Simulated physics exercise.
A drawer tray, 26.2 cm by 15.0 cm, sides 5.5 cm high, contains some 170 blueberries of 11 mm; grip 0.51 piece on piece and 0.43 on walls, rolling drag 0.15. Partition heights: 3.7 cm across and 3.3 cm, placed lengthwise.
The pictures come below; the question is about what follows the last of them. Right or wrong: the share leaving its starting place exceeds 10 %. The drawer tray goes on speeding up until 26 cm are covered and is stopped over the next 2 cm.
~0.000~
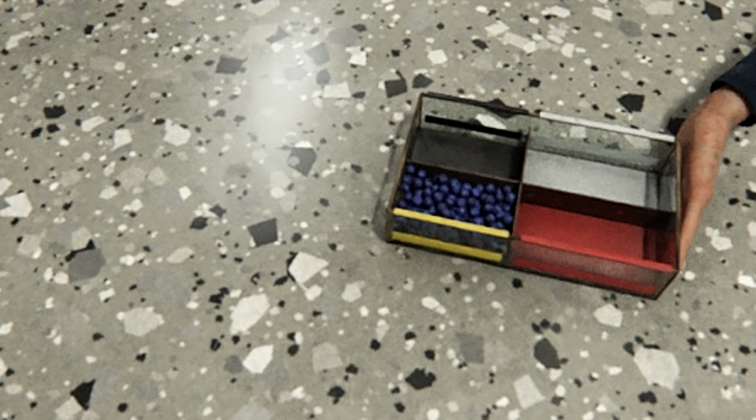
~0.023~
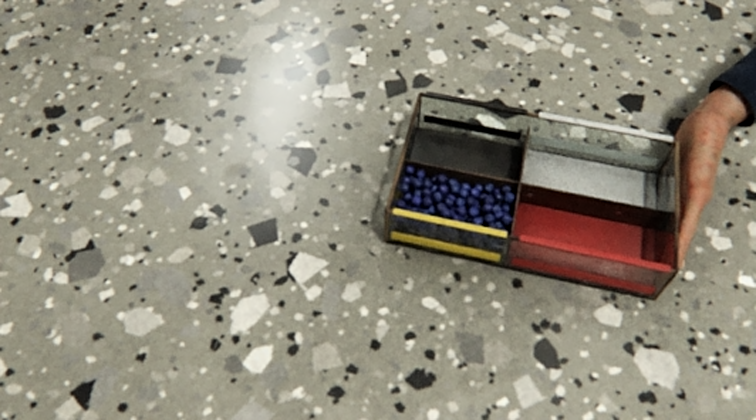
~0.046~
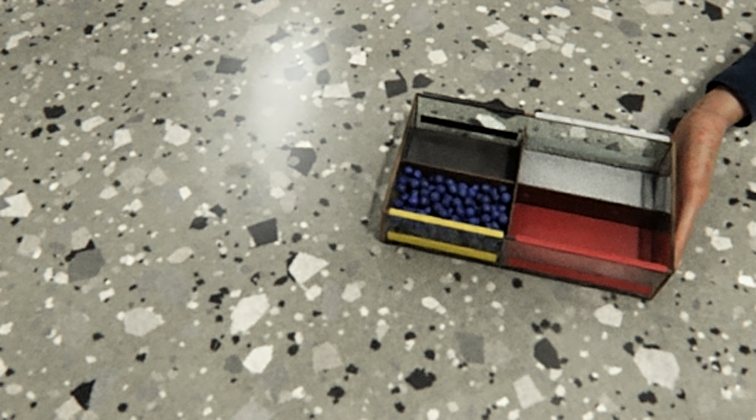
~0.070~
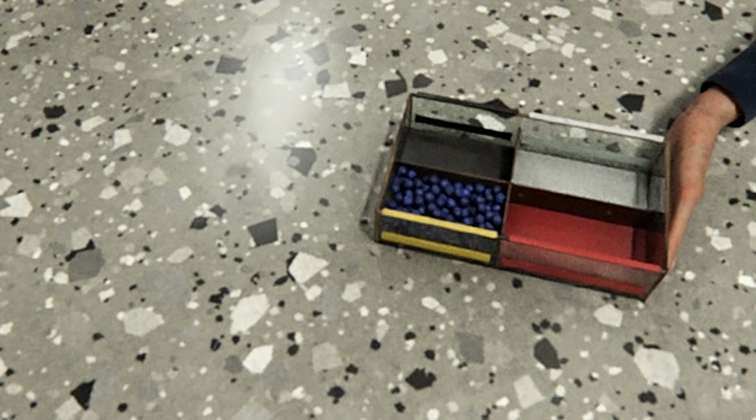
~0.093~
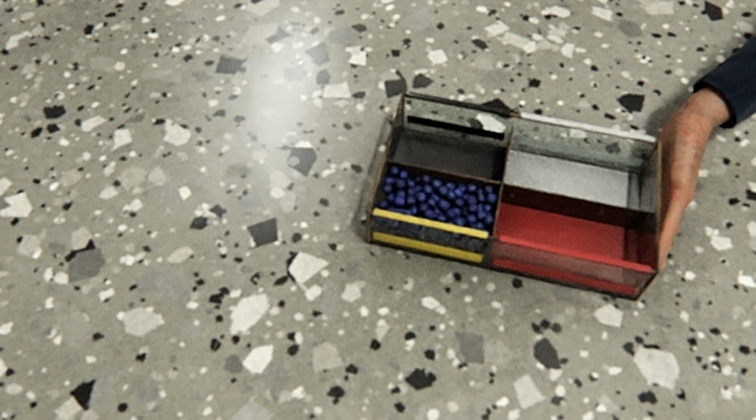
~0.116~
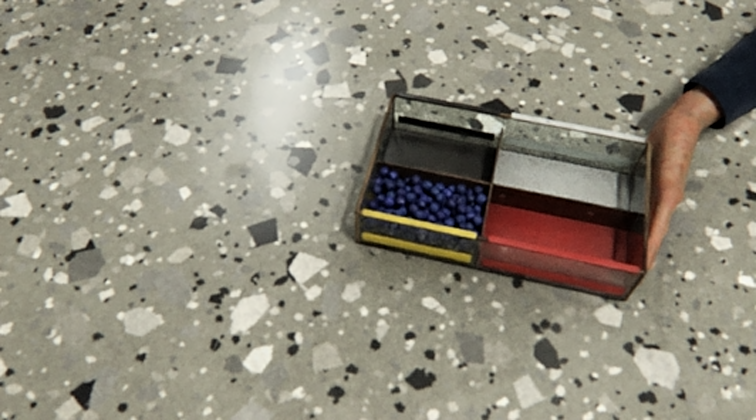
Wrong.
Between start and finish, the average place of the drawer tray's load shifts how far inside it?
I'd estimate close to 2.0 cm.
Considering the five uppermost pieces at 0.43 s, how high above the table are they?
They're near 7 cm up.
After 0.24 s, tilt 0 degrees; yellow 100 %; 0 % away from where they began.
Then, at 0.34 s, tilt 0 degrees; yellow 100 %; 0 % away from where they began.
Then, at 0.43 s, tilt 0 degrees; yellow 100 %; 0 % away from where they began.
After 0.52 s, tilt 0 degrees; yellow 100 %; 0 % away from where they began.
By 1.0 s all is still; yellow 100 %; 0 % away from where they began.
